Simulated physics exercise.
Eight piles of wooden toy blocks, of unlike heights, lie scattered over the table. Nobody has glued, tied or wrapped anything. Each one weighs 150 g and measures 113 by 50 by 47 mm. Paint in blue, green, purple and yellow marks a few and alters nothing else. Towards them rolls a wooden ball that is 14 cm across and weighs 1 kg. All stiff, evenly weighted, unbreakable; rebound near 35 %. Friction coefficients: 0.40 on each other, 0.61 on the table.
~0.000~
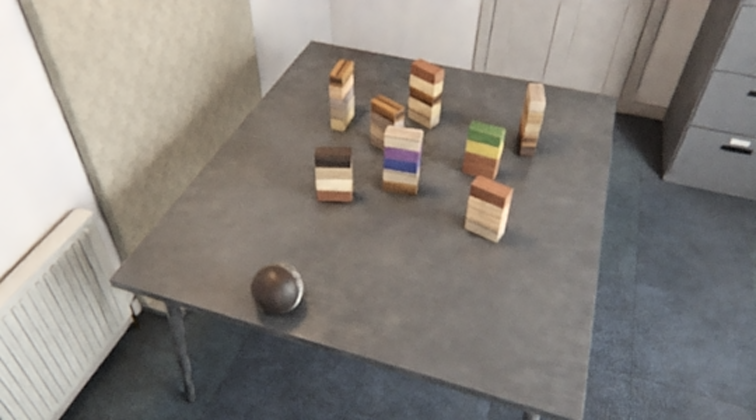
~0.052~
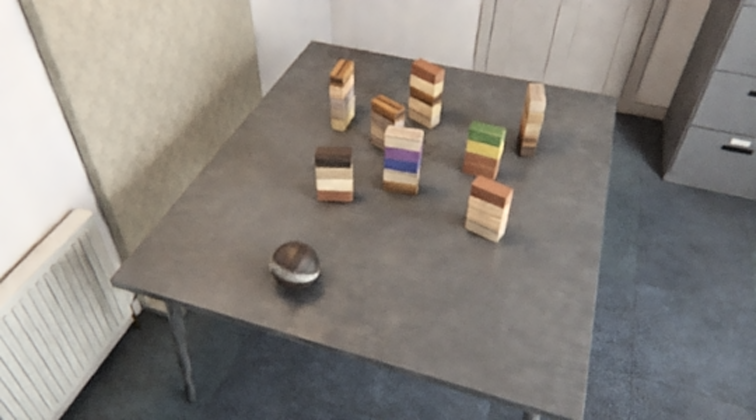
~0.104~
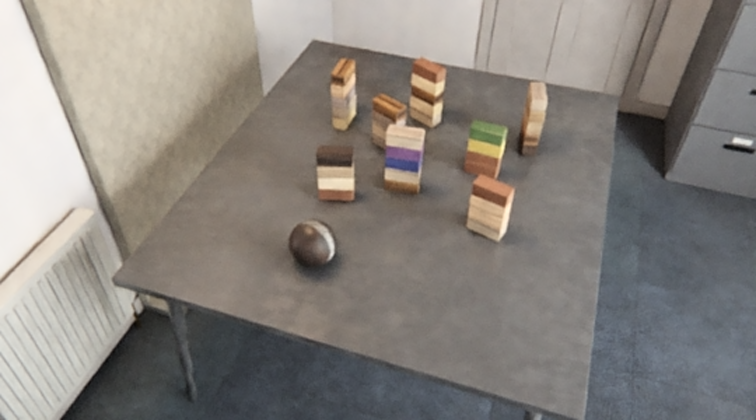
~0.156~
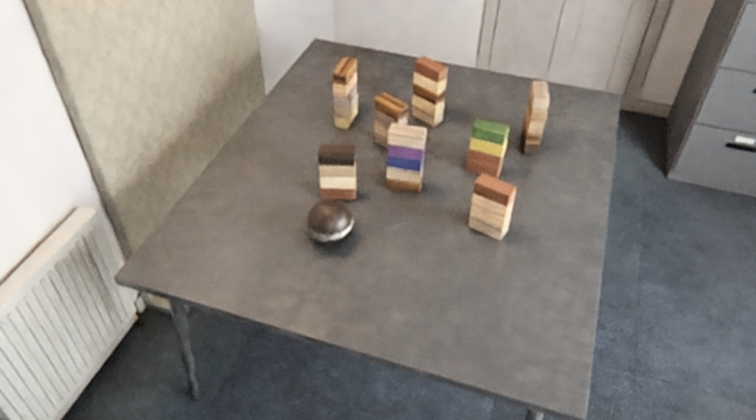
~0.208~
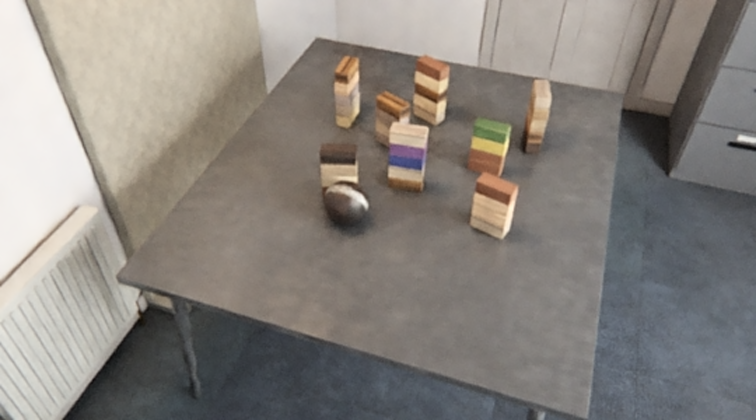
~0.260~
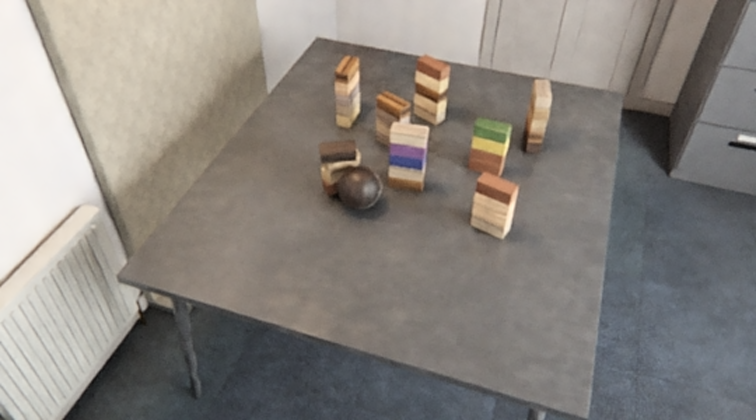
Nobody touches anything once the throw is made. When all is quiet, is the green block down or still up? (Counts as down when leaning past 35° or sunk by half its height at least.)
That piece withstands it.
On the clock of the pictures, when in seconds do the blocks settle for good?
Around 1.5 seconds.
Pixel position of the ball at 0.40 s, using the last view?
Roughly (378, 166).
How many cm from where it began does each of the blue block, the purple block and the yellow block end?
Blue 8, purple 14, yellow 0.
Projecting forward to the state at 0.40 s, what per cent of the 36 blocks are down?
5 %.
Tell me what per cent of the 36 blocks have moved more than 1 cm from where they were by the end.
It works out to 35 percent.
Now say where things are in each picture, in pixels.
In the first frame (each place is the centre of the face we see best; the camera pans a little), ball (277, 288) 41 cm from contact, 1.8 m/s; green block (484, 138); blue block (400, 166); yellow block (482, 150); all as stacked.
The second frame shows ball (295, 265) 32 cm from contact, 1.8 m/s; green block (485, 138).
The third frame shows ball (313, 243) 22 cm from contact, 1.8 m/s; green block (486, 137).
The fourth frame shows ball (330, 222) 13 cm from contact, 1.8 m/s; green block (488, 136).
The fifth frame shows ball (346, 202) 39 mm from contact, 1.8 m/s; green block (490, 135).
The sixth frame shows ball (359, 187) after contact, 1.2 m/s; green block (490, 135); yellow block (488, 146); blue block (406, 163); steepest lean 17°, the block at (338, 148); 4 have shifted.
By 0.40 s, ball still moving; 1 of the 36 blocks down; green block unmoved; blue block tilted 15°.
By 0.62 s, ball still moving; 6 of the 36 blocks down; green block unmoved; purple block on its side.
When it is over (1.6 s), ball rolling away; 6 of the 36 blocks down; green block unmoved; purple block upside down; blue block on its side. In pixels of the last frame, middles, green block near (492, 131), purple block near (392, 183).
